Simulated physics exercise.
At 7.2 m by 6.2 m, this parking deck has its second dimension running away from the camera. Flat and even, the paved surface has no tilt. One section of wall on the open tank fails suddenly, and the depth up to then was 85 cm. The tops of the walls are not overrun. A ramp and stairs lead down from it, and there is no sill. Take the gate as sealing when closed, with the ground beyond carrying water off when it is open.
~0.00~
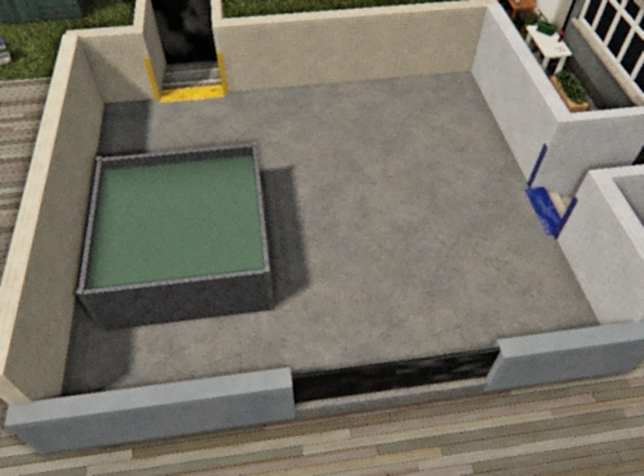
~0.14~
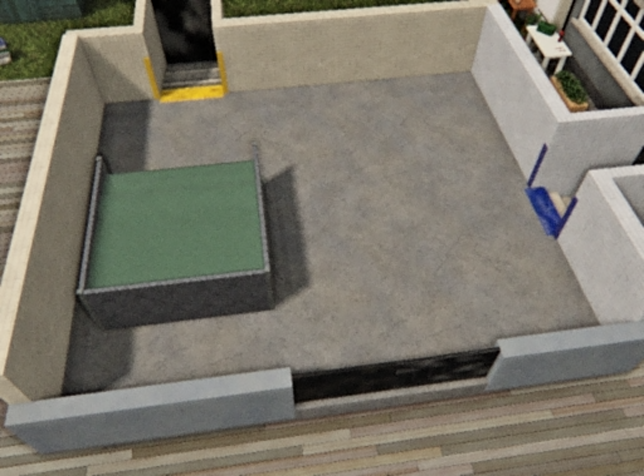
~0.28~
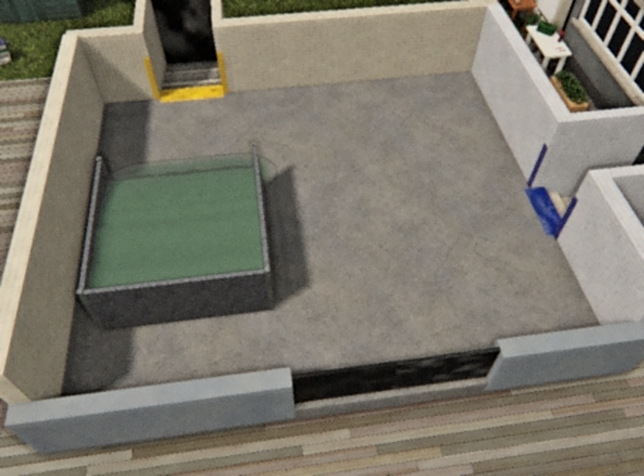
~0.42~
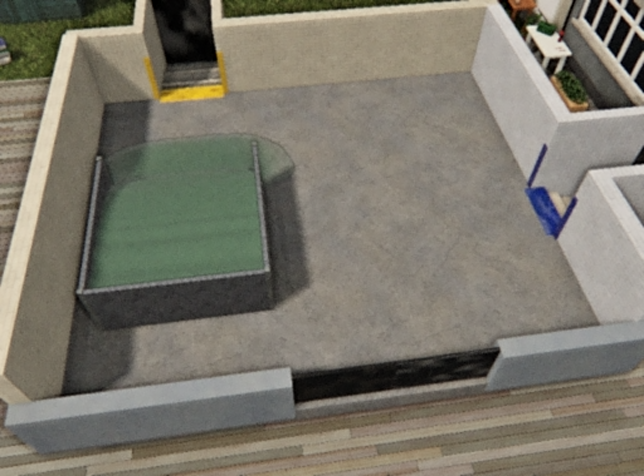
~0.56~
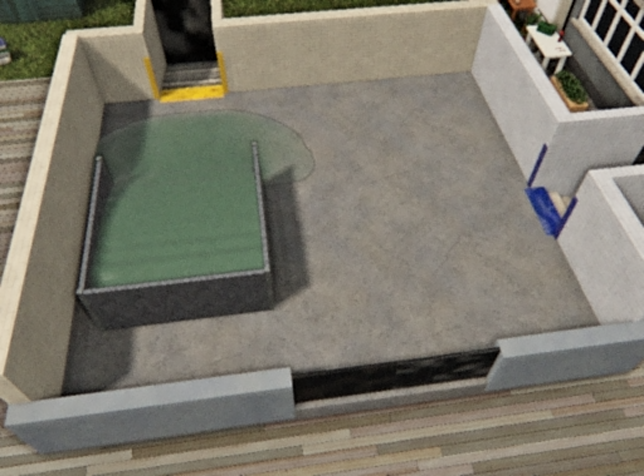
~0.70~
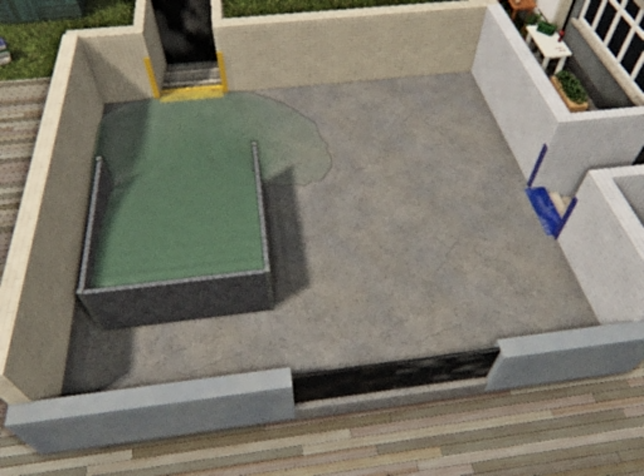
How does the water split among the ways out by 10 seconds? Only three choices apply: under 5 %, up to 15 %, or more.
Split: Gate opening, under 5 %; stairwell (marked blue), not even 5 %; ramp down (marked yellow), above 15 %.
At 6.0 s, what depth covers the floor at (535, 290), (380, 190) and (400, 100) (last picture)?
First 4 cm, then 2 cm, then 6 cm.
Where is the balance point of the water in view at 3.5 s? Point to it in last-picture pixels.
I'd put it close to (236, 153).
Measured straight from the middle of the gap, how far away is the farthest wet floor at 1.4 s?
Roughly 4.0 m.
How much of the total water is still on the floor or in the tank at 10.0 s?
Close to 60 in a hundred remains.
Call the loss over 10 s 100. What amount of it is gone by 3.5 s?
By that point, around 65 percent.
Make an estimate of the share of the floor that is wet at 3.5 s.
I'd say around 45 %.
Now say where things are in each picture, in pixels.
The first picture shows the open tank at (178, 214) is whole and still, 85 cm deep.
In the second picture, the front is at (264, 184), 1.2 m from the gap at (186, 184); 0.4 m2 of floor is under water; 85 cm left at the back of the open tank.
In the third picture, the front is at (269, 166), 1.4 m from the gap at (186, 185); 1.9 m2 of floor is under water; 85 cm left at the back of the open tank.
In the fourth picture, the front is at (95, 170), 1.8 m from the gap at (187, 186); 3.7 m2 of floor is under water; 83 cm left at the back of the open tank.
In the fifth picture, water pours out at (187, 187) and has run 2.2 m, to (296, 137); deepest outside 38 cm, 74 cm at the open tank's back.
In the sixth picture, water pours out at (187, 187) and has run 2.8 m, to (238, 92); deepest outside 37 cm, 72 cm at the open tank's back.
After 1.4 s water covers 30 % of the floor and is deepest (57 cm) near (115, 105); gone so far, the gate opening 0 %, the stairwell (marked blue) 0 %, the ramp down (marked yellow) 6 %.
After 2.2 s water covers 35 % of the floor and is deepest (48 cm) near (124, 104); gone so far, the gate opening 0 %, the stairwell (marked blue) 0 %, the ramp down (marked yellow) 16 %.
After 3.5 s water covers 45 % of the floor and is deepest (28 cm) near (229, 94); gone so far, the gate opening 0 %, the stairwell (marked blue) 0 %, the ramp down (marked yellow) 27 %.
After 6.0 s water covers 80 % of the floor and is deepest (18 cm) near (423, 83); gone so far, the gate opening 0 %, the stairwell (marked blue) 1 %, the ramp down (marked yellow) 34 %.
After 10.0 s water covers 100 % of the floor and is deepest (12 cm) near (549, 356); gone so far, the gate opening 0 %, the stairwell (marked blue) 2 %, the ramp down (marked yellow) 37 %.
